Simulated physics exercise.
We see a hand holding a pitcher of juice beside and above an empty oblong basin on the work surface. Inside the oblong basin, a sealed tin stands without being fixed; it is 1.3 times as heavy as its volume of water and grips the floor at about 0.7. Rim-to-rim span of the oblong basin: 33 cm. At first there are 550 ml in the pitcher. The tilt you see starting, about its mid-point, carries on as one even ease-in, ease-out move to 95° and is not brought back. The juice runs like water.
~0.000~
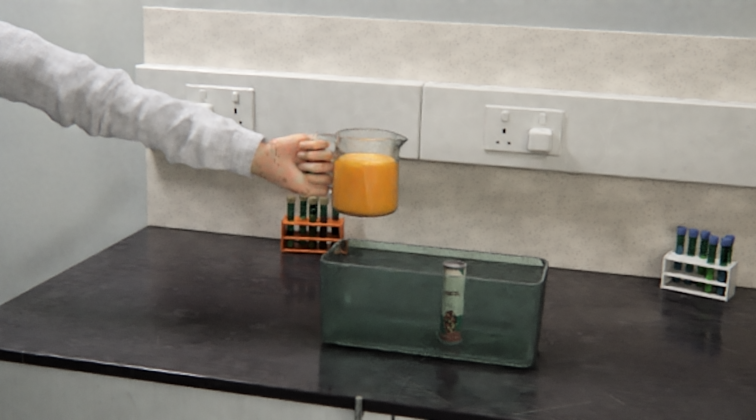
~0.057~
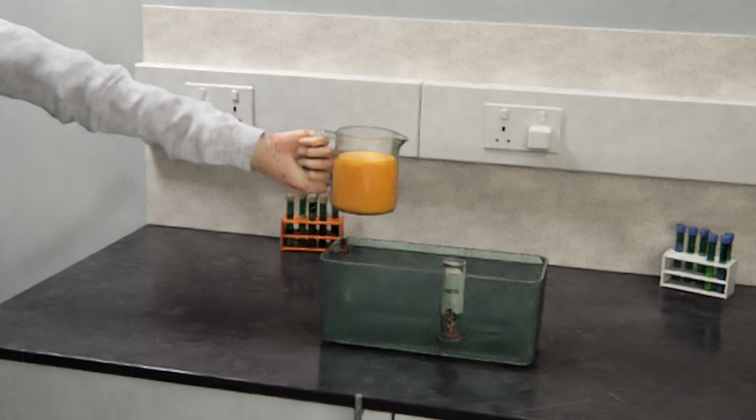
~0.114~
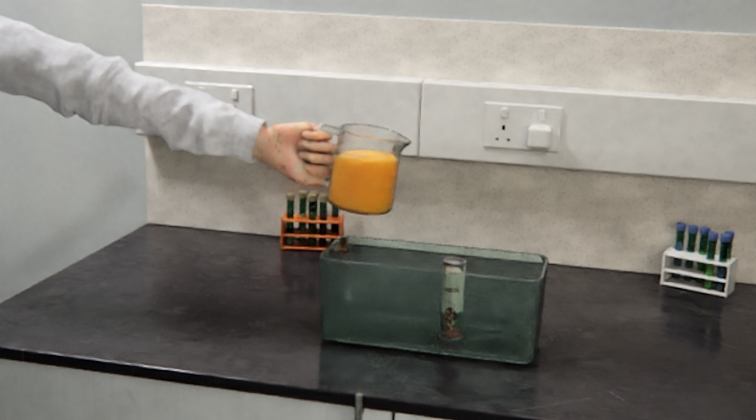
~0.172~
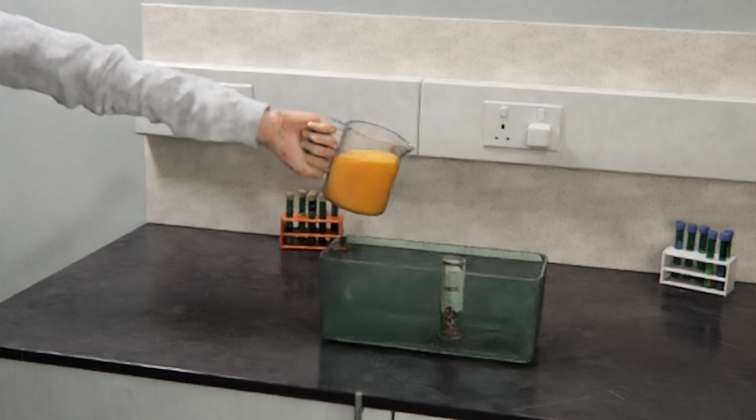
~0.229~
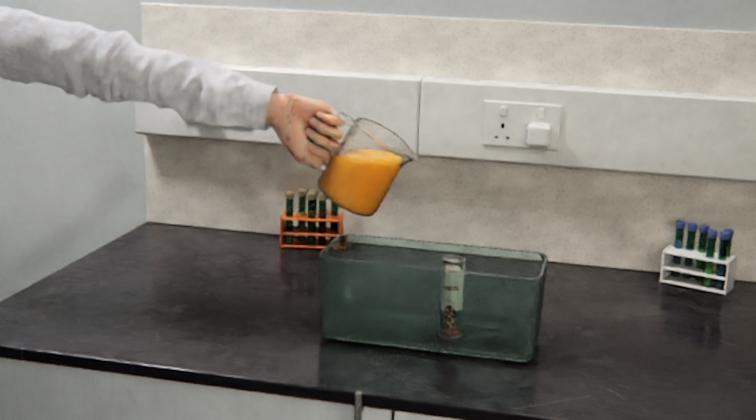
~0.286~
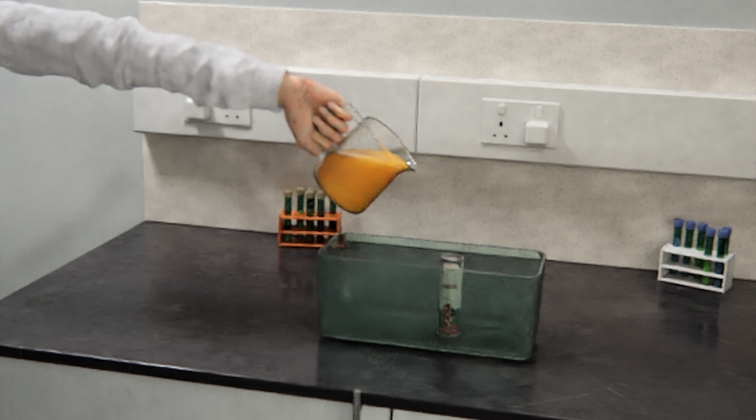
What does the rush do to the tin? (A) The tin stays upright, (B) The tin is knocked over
(B) The tin is knocked over.
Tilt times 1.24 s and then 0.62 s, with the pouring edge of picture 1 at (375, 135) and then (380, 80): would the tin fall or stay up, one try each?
Trial 1 - tin stays standing; trial 2 - tin stays standing.
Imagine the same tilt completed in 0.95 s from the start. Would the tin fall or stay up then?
The tin tips over.
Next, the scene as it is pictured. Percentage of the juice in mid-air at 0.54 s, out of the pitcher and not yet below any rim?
Some 22 % is the figure.
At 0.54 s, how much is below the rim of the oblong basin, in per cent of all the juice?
8 %, more or less.
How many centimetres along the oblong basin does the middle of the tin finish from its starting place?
The tin's middle ends up about 7.0 cm along the basin.
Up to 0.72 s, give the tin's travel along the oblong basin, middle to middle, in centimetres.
Close to 1 cm.
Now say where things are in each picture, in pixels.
In the first frame, it leans 0°; its right rim is at (408, 139); the juice meets the walls at (338, 155) and (397, 161); the oblong basin's rim runs from (331, 250) to (545, 273); the tin's top is at (455, 268).
In the second frame, it leans 2°; its right rim is at (409, 138); the juice meets the walls at (338, 154) and (397, 159).
In the third frame, it leans 8°; its right rim is at (412, 142); the juice meets the walls at (339, 154) and (398, 158).
In the fourth frame, it leans 17°; its right rim is at (415, 149); the juice meets the walls at (339, 155) and (399, 158).
In the fifth frame, it leans 29°; its right rim is at (418, 159); the juice meets the walls at (333, 158) and (403, 160).
In the sixth frame, it leans 42°; its right rim is at (417, 170); the juice meets the walls at (322, 161) and (409, 163).
By 0.54 s the tilt is 91° and 70 per cent is still to pour; the tin stands where it began.
By 0.72 s the tilt is 95° and 31 per cent is still to pour; the tin leans 7°.
By 0.91 s the tilt is 95° and 15 per cent is still to pour; the tin lies on its side.
By 1.12 s the tilt is 95° and 7 per cent is still to pour; the tin lies on its side.
At rest the tin lies on its side.
